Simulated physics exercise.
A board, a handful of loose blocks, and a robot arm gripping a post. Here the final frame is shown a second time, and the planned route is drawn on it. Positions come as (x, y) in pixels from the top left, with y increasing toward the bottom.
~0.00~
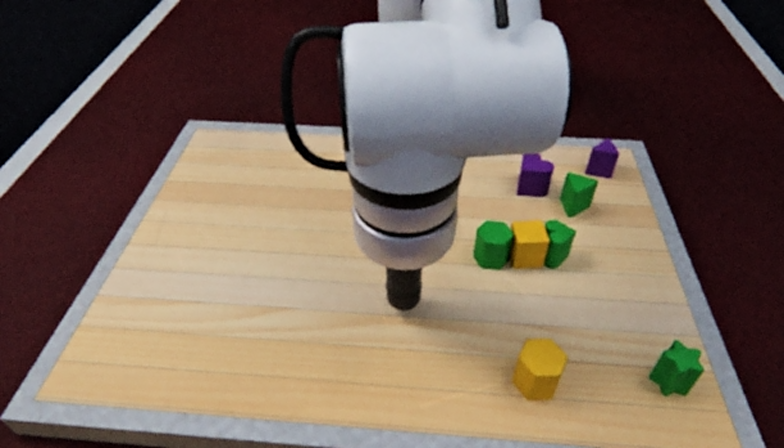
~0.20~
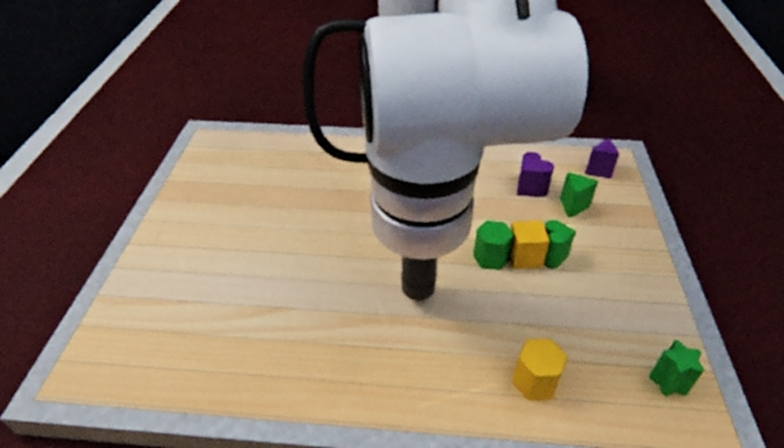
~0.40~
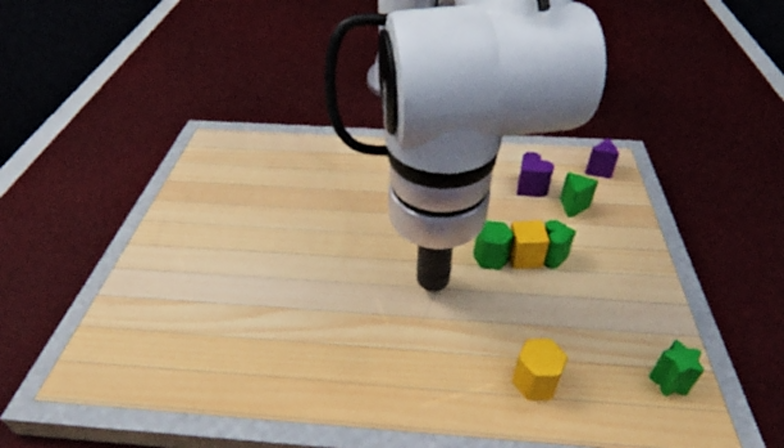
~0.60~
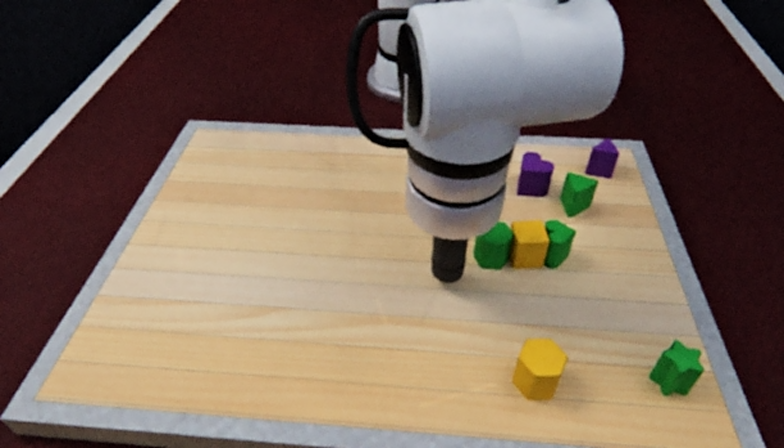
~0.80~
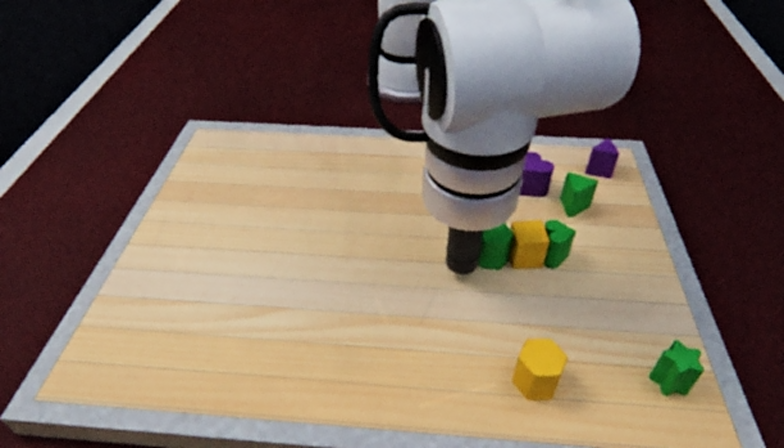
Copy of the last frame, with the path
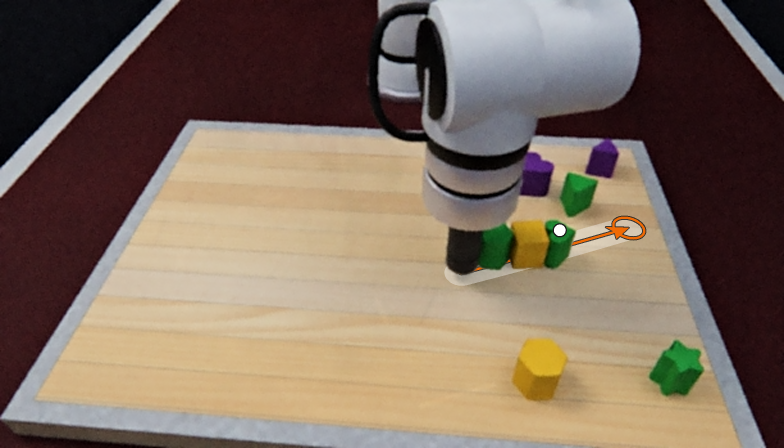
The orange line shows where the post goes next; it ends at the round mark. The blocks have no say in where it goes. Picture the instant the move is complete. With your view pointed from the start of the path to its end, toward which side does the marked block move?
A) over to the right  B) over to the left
My answer is option A.
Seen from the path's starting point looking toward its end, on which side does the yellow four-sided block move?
The answer is left: Facing from the path's start to its end, that's where the yellow four-sided block shifts.
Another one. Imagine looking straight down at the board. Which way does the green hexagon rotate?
It is turned anticlockwise.
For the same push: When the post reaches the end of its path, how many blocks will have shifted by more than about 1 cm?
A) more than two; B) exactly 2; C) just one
Letter A.
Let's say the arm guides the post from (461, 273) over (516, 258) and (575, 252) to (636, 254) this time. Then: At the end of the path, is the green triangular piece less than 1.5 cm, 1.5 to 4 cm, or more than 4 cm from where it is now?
That block covers short of 1.5 cm.
Path on the board, in a line from (461, 273) to (629, 228); the dot is on the green heart block.
The first path, step by step. One third of the way, post (523, 248); green hexagon (519, 210), turned 75° anticlockwise; yellow four-sided block (557, 221), turned 30° clockwise; green heart block (585, 231), turned 30° clockwise.
Two thirds of the way, post (579, 233); green hexagon (521, 208), turned 85° anticlockwise; yellow four-sided block (599, 201), turned 40° clockwise; green heart block (603, 233), turned 65° clockwise.
At the end, post (633, 218); green hexagon (521, 208), turned 85° anticlockwise; yellow four-sided block (623, 183); green heart block (606, 234), turned 75° clockwise; green triangular piece in place.
